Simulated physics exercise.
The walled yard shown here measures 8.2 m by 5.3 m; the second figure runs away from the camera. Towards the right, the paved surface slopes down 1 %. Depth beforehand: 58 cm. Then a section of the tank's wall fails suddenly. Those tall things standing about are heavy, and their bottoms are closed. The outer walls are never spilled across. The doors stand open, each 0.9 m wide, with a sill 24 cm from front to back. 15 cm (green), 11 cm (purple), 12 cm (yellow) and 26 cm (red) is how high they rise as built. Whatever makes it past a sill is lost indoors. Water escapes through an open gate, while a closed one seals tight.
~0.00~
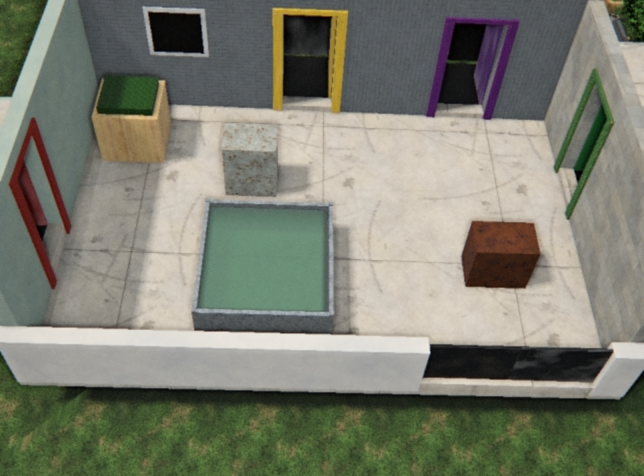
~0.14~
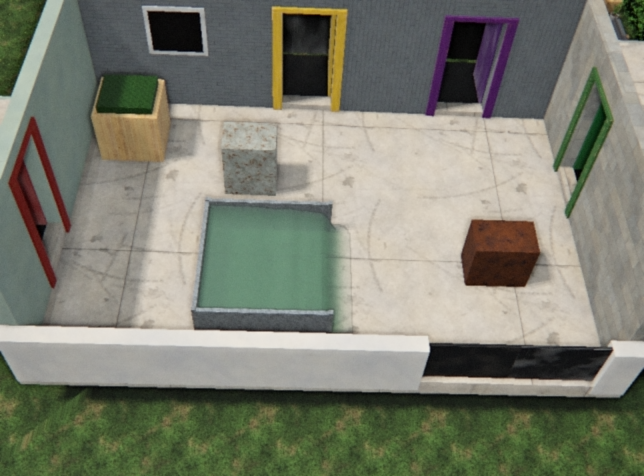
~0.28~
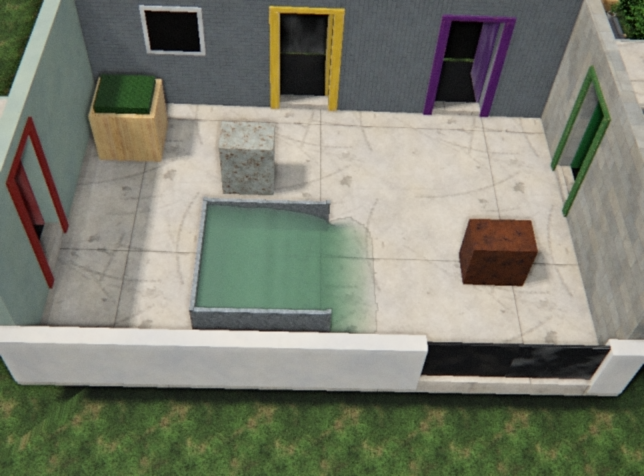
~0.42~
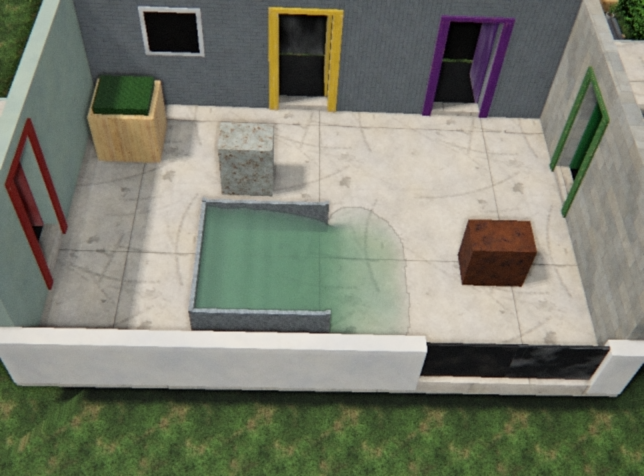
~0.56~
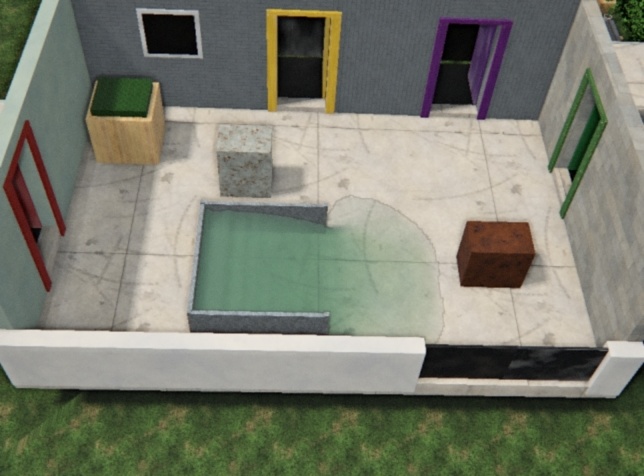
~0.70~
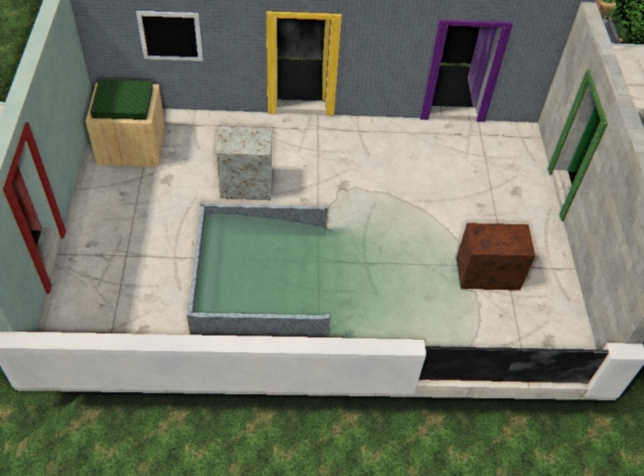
At the start, a low tank of still green water sits in a walled yard with coloured doorways and a rusty brown block. Its right side disappears, and water pours out, spreading rightward across the pale paving in a widening rounded sheet that reaches the brown block.
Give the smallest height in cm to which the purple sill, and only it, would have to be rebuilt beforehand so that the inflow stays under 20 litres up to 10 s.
Roughly 18 cm.
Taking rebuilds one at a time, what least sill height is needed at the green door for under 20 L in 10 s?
For green, a step near 16 cm.
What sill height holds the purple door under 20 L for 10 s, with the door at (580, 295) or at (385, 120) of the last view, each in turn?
17 and 6.5 cm.
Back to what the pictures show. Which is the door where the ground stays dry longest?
The red one comes last.
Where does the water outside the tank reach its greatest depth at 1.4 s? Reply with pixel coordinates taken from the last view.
Around (450, 279).
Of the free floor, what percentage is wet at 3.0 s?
Some 45 in a hundred.
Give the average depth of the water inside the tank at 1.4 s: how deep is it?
28 cm, roughly.
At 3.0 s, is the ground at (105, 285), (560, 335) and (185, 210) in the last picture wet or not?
Status: Clear / submerged / clear.
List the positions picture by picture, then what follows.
The tank at (266, 258) is whole and still, 58 cm deep; the purple door at (469, 75) is dry, in the first picture.
The front is at (345, 335), 0.3 m from the gap at (327, 272); 0.5 m2 of floor is wet, 58 cm left at the back, in the second picture.
The front is at (371, 325), 0.7 m from the gap at (325, 274); 1.5 m2 of floor is wet, 58 cm left at the back, in the third picture.
The front is at (403, 326), 1.2 m from the gap at (324, 275); 2.9 m2 of floor is wet, 57 cm left at the back, in the fourth picture.
The gap is at (323, 277), the front 1.7 m out at (437, 329); the back of the tank holds 51 cm, in the fifth picture.
The gap is at (323, 280), the front 2.3 m out at (473, 308); the back of the tank holds 49 cm; the purple door at (462, 78), 4.6 m from the gap, is still 2.4 m from the nearest water, in the sixth picture.
After 1.4 s water covers 30 % of the floor, deepest (36 cm) near (450, 279); it has not reached the purple door.
After 3.0 s water covers 45 % of the floor, deepest (38 cm) near (534, 125); 2 cm at the purple door, 0 litres in over its 11 cm sill.
After 10.0 s water covers 90 % of the floor, deepest (10 cm) near (582, 311); 7 cm at the purple door, 86 litres in over its 11 cm sill.
At the purple door as built, the water arrived by 2.8 s and peaked near 22 cm at 4.6 s.
With a sill of 16 cm, 35 litres would have come in within the 10 s; with 22 cm, 5 litres. So under 20 litres takes about 18 cm.
